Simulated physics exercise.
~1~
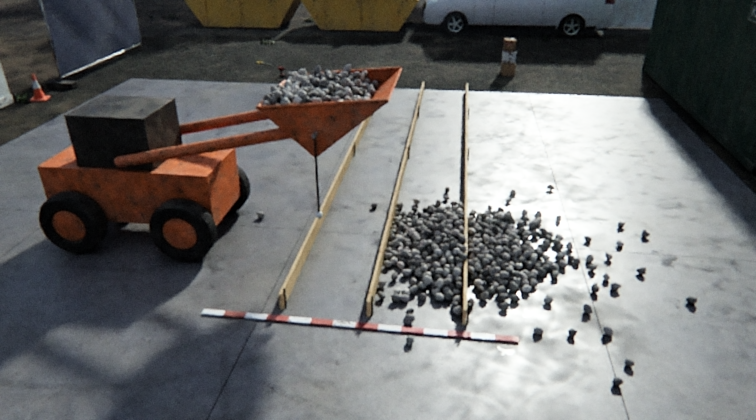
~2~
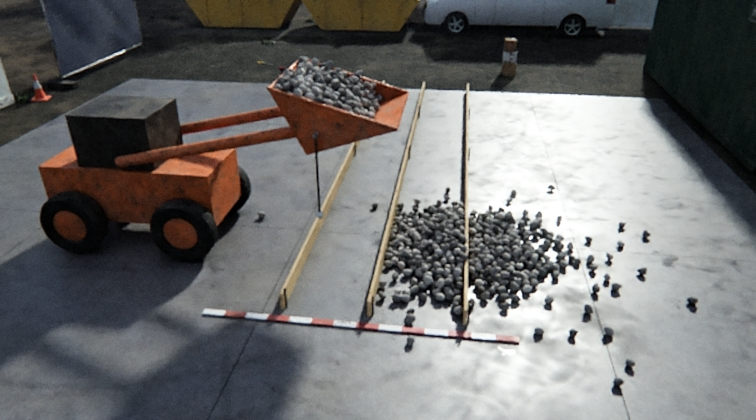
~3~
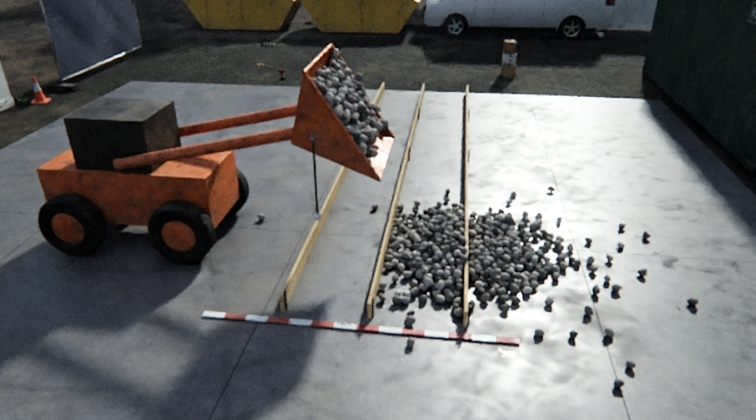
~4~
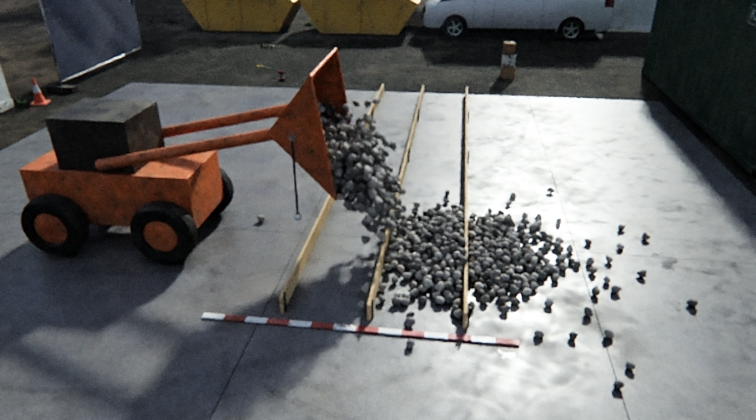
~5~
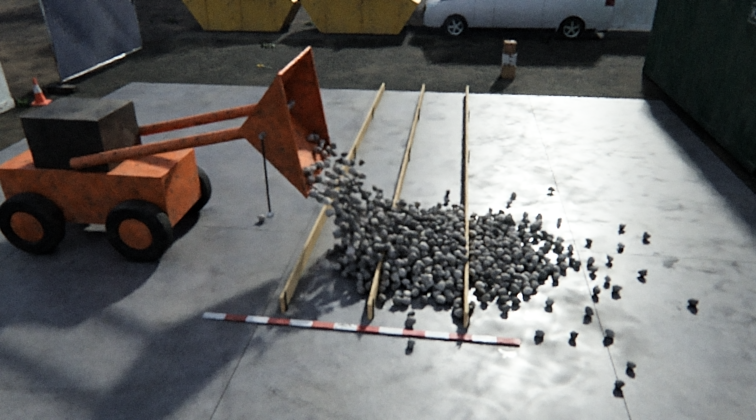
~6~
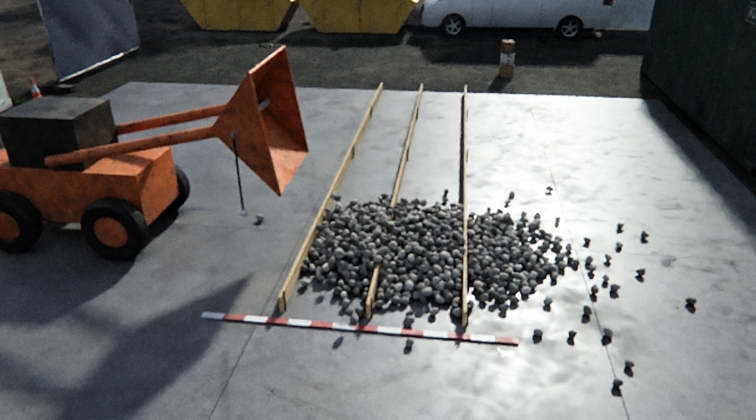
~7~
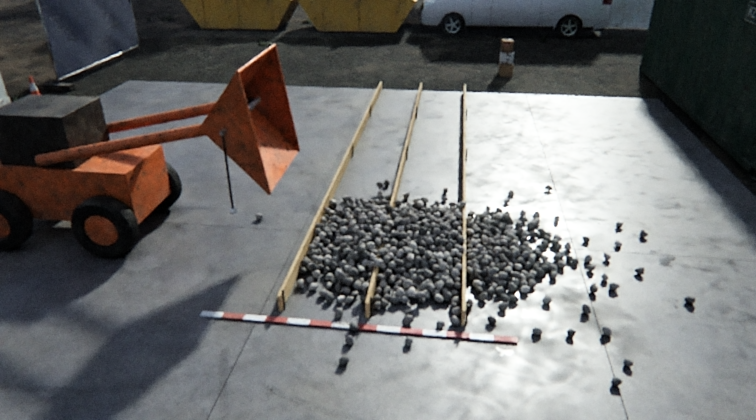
On a sunlit concrete yard, an orange loader tipped its bucketful of grey stones down beside an earlier pile, backing away to the left as they poured, and the stones ended up in one wide heap across the wooden boards, the bucket empty.
